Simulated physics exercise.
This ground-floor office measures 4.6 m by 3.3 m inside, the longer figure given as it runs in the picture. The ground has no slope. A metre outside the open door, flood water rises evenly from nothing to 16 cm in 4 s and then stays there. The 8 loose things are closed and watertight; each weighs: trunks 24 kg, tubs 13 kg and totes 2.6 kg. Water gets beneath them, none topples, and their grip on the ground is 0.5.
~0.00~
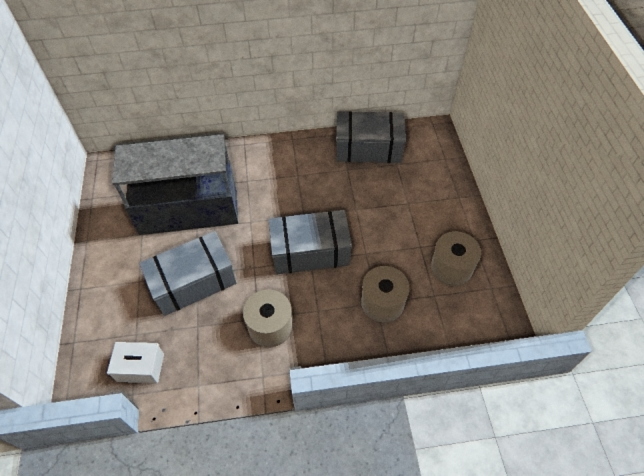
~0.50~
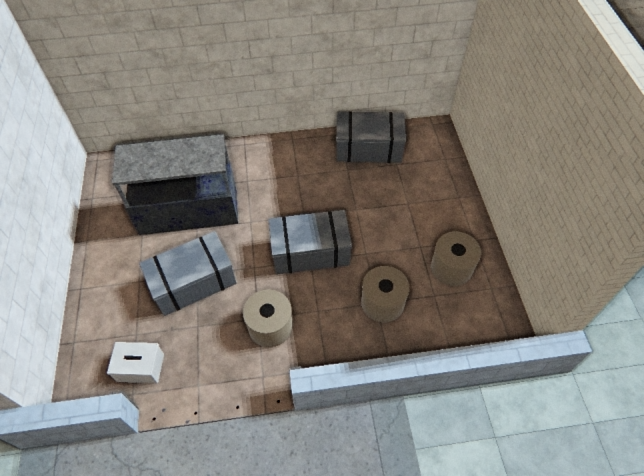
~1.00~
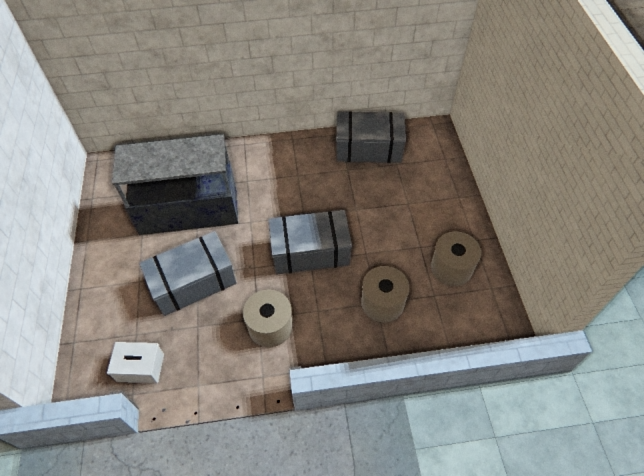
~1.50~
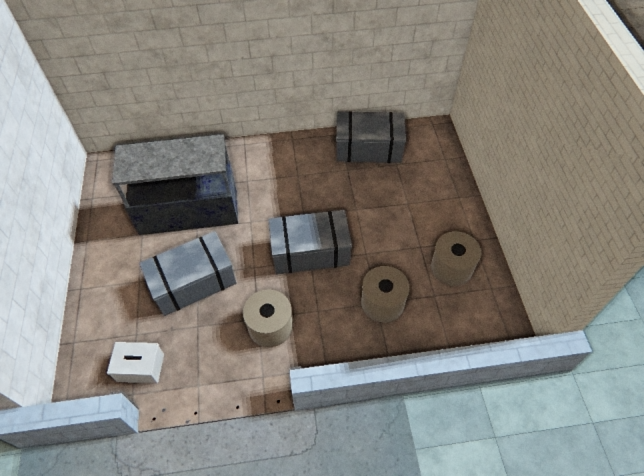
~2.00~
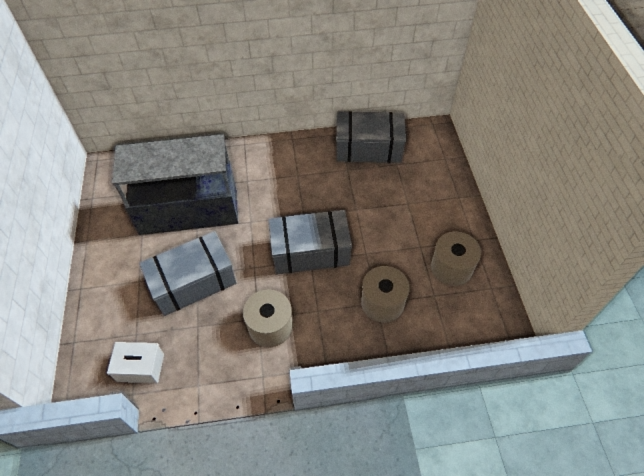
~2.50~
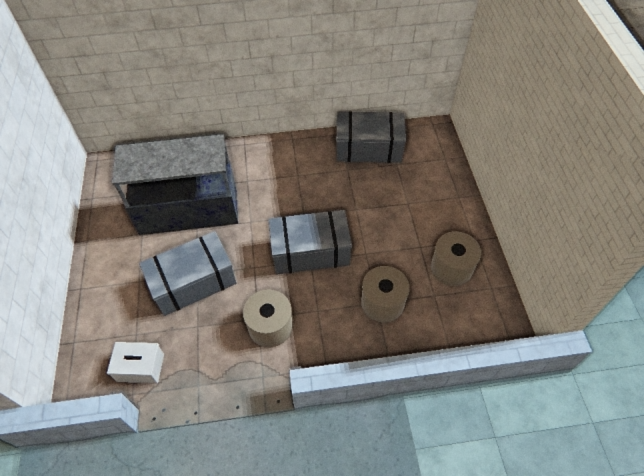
A walled room with a brown tiled floor held grey strapped trunks, round tan tubs and a small white box, all motionless, while water spread over the paving outside and then crept through the doorway.
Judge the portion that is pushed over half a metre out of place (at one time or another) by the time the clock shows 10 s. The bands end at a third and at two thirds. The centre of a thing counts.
That comes to between one and two thirds.
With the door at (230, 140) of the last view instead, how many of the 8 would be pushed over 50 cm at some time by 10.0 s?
In that case 1 of them.
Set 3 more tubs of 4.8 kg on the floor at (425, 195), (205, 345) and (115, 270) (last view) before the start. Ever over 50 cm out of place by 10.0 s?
In turn: Less, over, past it.
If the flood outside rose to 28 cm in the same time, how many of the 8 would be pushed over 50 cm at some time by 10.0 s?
Then 7.
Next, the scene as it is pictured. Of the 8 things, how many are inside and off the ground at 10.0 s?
At that moment 3.
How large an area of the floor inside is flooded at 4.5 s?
Roughly 3.5 m2.
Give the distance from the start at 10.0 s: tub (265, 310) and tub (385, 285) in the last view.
In turn: 80 cm, 0 cm.
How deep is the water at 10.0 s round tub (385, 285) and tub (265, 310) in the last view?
About 3 and 4 cm.
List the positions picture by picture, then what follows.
The first picture shows a trunk at (309, 232) rests on the ground; a trunk at (371, 125), on the bottom; 0.0 m2 under water; 0 of 8 have shifted.
The second picture shows a trunk at (309, 232), on the bottom; a trunk at (371, 125) rests on the ground; 0.0 m2 under water; 0 of 8 have shifted.
The third picture shows a trunk at (309, 232) rests on the ground; a trunk at (371, 125), on the bottom; 0.0 m2 under water; 0 of 8 have shifted.
The fourth picture shows a trunk at (309, 232) rests on the ground; a trunk at (371, 125), on the bottom; 0.0 m2 under water; 0 of 8 have shifted.
The fifth picture shows a trunk at (309, 232) rests on the ground; a trunk at (371, 125), on the bottom; 0.0 m2 under water; 0 of 8 have shifted.
The sixth picture shows a trunk at (309, 232), on the bottom; a trunk at (371, 125) rests on the ground; 0.3 m2 under water; 0 of 8 have shifted.
After 3.5 s 0 of 8 are over 50 cm from their spots; 0 afloat.
After 4.5 s 0 of 8 are over 50 cm from their spots; 0 afloat.
After 7.0 s 1 of 8 are over 50 cm from their spots; 1 afloat.
After 10.0 s 4 of 8 are over 50 cm from their spots, and 4 have been at some point; 3 afloat.
